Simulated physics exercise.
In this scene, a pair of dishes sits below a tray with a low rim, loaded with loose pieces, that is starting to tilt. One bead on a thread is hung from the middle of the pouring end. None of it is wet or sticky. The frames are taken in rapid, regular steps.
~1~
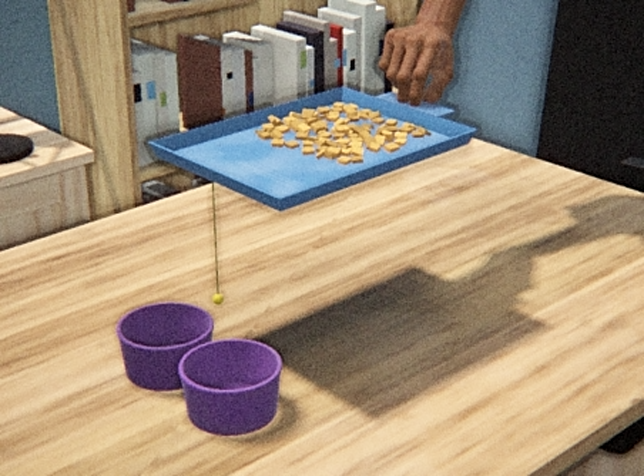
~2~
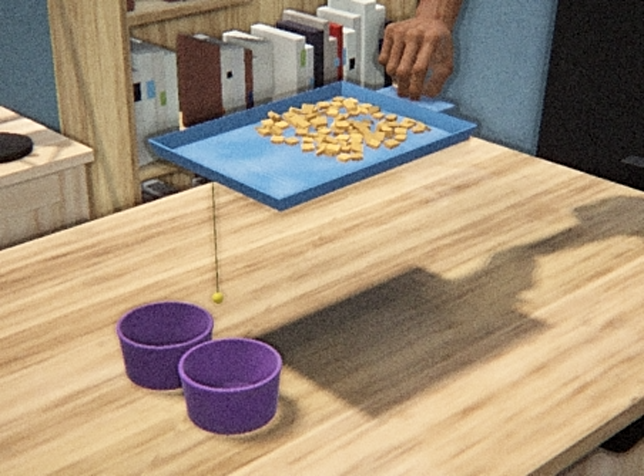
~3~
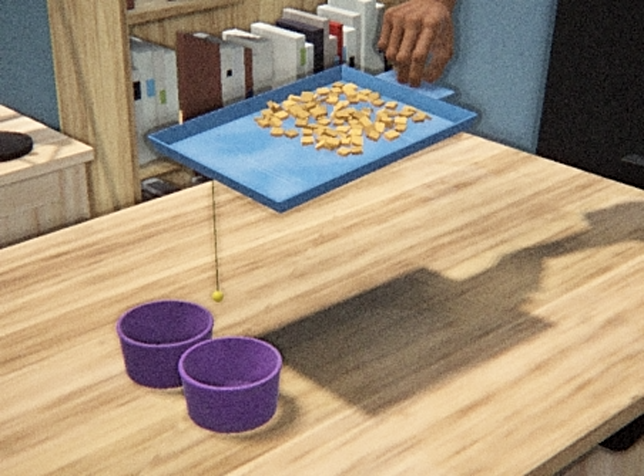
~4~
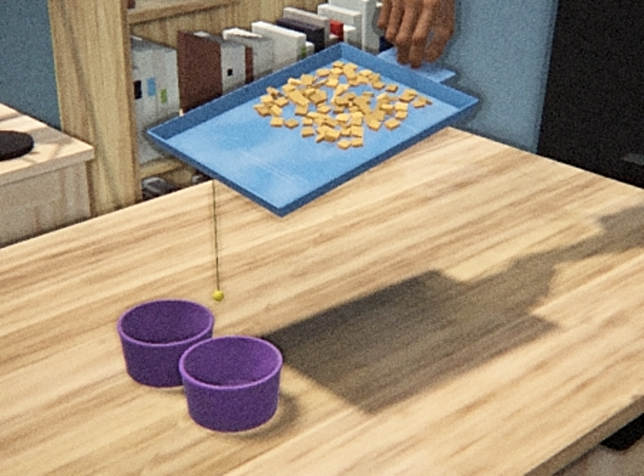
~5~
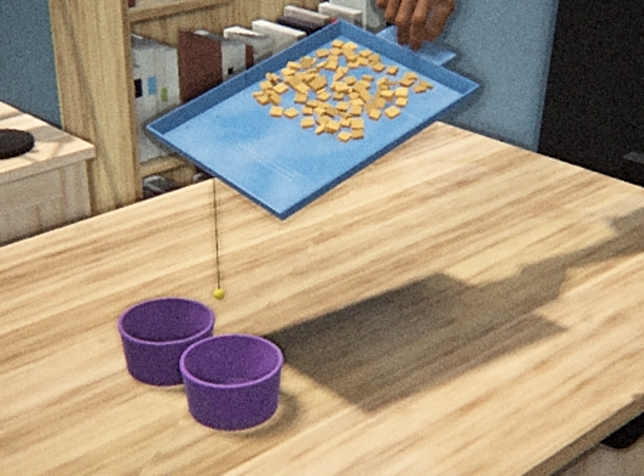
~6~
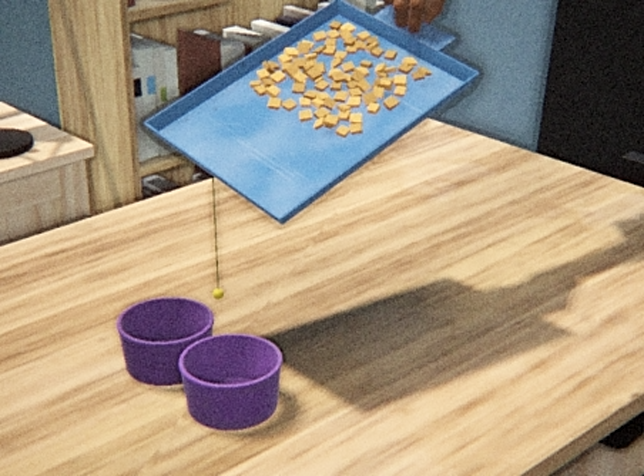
A blue tray scattered with small tan cereal squares tilted steadily as a hand raised its far end, its near right corner dipping slightly, while two purple dishes stayed still on the wooden table below.
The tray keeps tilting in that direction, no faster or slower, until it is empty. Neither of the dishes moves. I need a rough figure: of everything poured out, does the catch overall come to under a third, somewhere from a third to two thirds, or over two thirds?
I'd say somewhere from a third to two thirds.
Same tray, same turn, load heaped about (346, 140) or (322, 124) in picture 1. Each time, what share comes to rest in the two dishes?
About 30 % and 50 %.
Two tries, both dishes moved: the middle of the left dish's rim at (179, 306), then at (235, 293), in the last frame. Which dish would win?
Outcome A - the right-side one; outcome B - the right-side one.
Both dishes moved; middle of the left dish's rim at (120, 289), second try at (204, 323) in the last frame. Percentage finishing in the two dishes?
Roughly 0% on the first try and 70% on the second.
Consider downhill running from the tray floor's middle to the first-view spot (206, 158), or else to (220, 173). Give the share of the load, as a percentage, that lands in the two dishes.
I'd say roughly 0 percent with the first slope, 40 percent with the other.
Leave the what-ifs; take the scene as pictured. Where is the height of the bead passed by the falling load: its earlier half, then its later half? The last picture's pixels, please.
The leading part at (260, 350), the rest of it at (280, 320).
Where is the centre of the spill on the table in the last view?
Approximately (294, 393).
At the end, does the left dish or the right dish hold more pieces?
The victory goes to the right.
Just after the last frame, tray tipped steeply; roughly two thirds on the tray; roughly a third in the air.
A moment on, tray tipped past a quarter turn; just a few on the tray; roughly half in the right dish; roughly half outside both; about a tenth in the air.
Further on, tray tipped past a quarter turn; roughly half in the right dish; roughly half outside both.
When it is over, tray tipped past a quarter turn; roughly half in the right dish; not one in the left dish; roughly half outside both.
